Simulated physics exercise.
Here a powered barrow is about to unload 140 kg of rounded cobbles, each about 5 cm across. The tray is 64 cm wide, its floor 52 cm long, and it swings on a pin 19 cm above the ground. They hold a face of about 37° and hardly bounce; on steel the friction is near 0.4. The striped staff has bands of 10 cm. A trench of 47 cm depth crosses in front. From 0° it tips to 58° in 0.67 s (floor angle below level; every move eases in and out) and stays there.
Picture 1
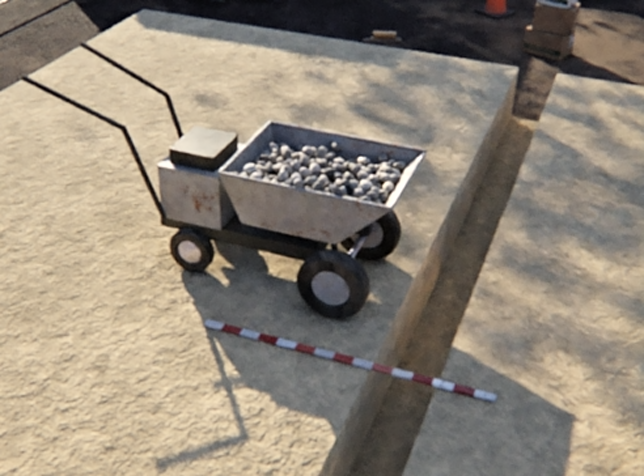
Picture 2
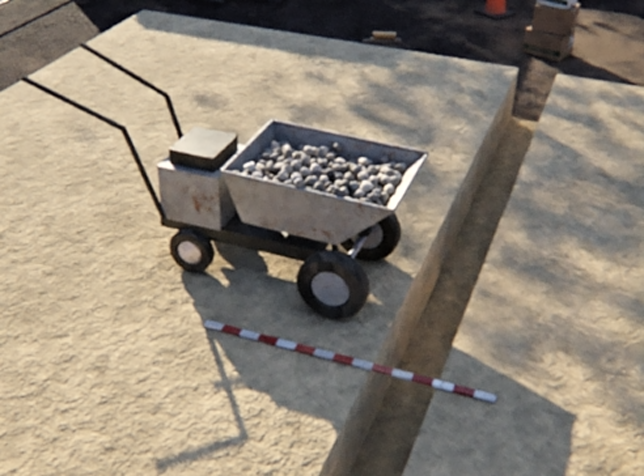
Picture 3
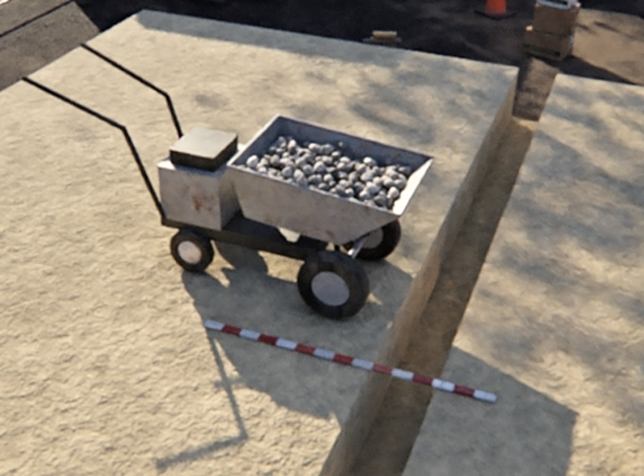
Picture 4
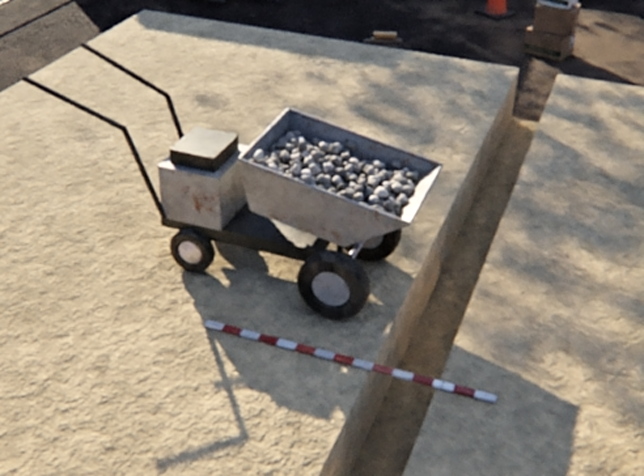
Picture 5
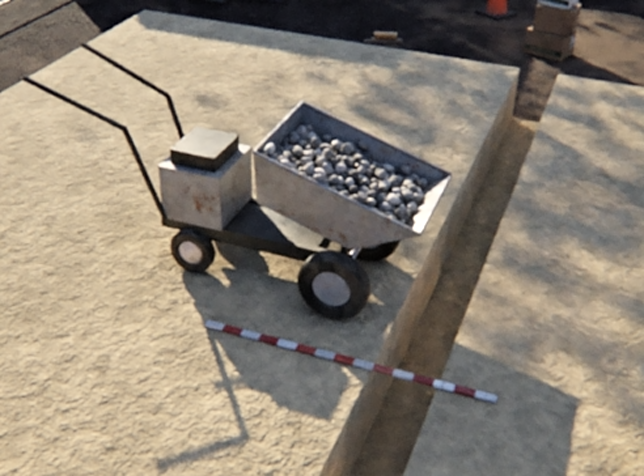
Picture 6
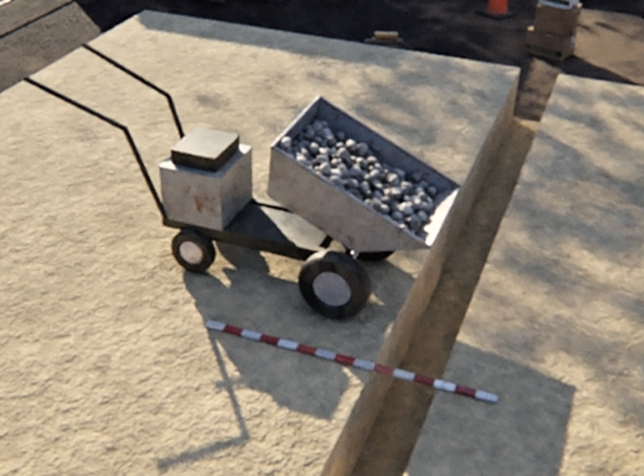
On pale, rough ground beside a narrow trench, a barrow's metal tray of rounded stones tilting steadily steeper toward the right.
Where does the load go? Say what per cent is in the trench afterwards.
Close to 23 in a hundred.
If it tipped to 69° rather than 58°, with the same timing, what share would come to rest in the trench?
Then about 15 per cent.
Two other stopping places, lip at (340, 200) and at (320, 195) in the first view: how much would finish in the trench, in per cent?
About 65 and 80 per cent.
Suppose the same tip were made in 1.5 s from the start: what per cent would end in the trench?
Then about 30 per cent.
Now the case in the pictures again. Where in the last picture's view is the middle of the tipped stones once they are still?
Near (503, 320).
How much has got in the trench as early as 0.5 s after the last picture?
About 0 per cent by then.
Then, 0.2 s after the last picture the floor is at 49°, 100 % in the tray; the foremost stones are at (444, 260).
Then, 0.5 s after the last picture the floor is at 58°, 90 % in the tray, 1 % in the trench, 9 % past the trench; the foremost stones are at (500, 315).
Then, 0.8 s after the last picture the floor is at 58°, 46 % in the tray, 1 % in the trench, 53 % past the trench; the foremost stones are at (616, 341).
Then, 2.8 s after the last picture the floor is at 58°, 12 % in the tray, 23 % in the trench, 65 % past the trench; the foremost stones are past the picture's edge.
